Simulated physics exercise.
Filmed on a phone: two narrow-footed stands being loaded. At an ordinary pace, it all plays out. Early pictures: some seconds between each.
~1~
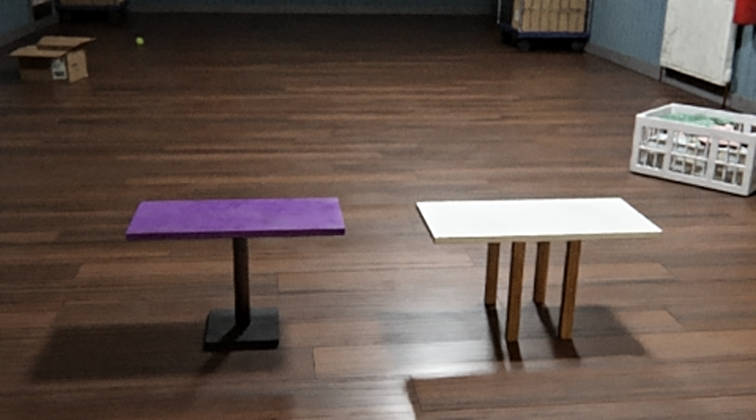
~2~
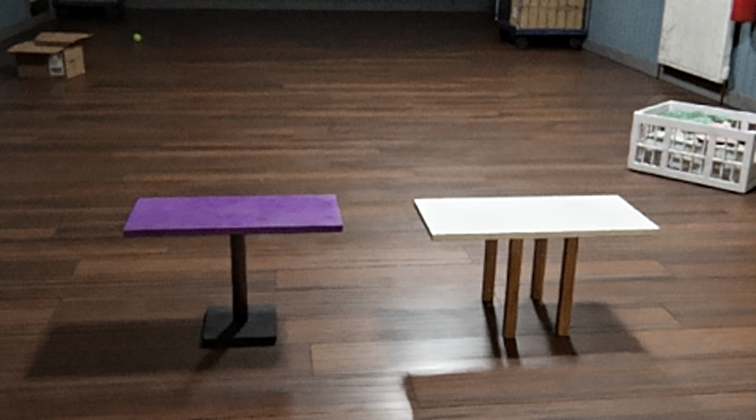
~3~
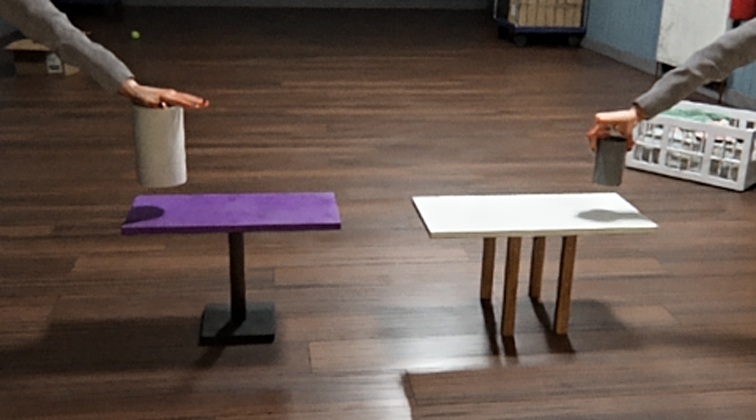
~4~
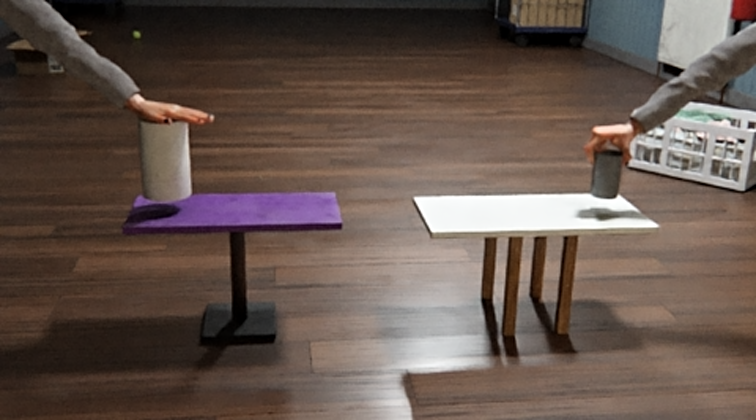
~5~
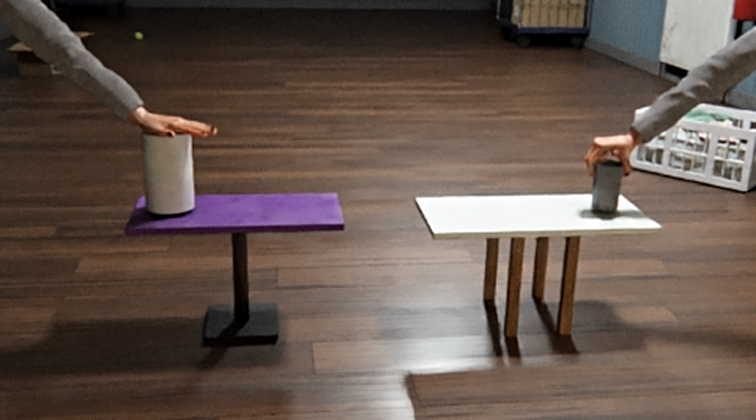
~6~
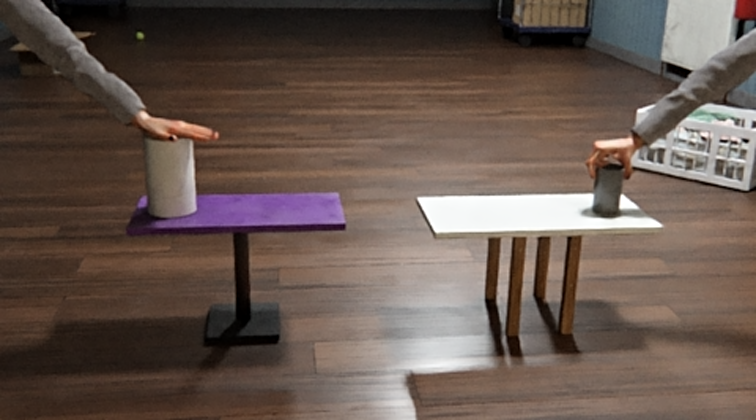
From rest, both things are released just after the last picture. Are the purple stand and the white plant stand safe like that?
As I see it, looks to me like the purple stand will keep its balance, looks to me like the white plant stand will keep its balance.
Then, 0.28 s later than the last frame, purple stand at rest near (240, 213); white plant stand at rest near (535, 215).
When it is over, the purple stand holds firm, near (240, 213); the white plant stand holds firm, near (535, 215).
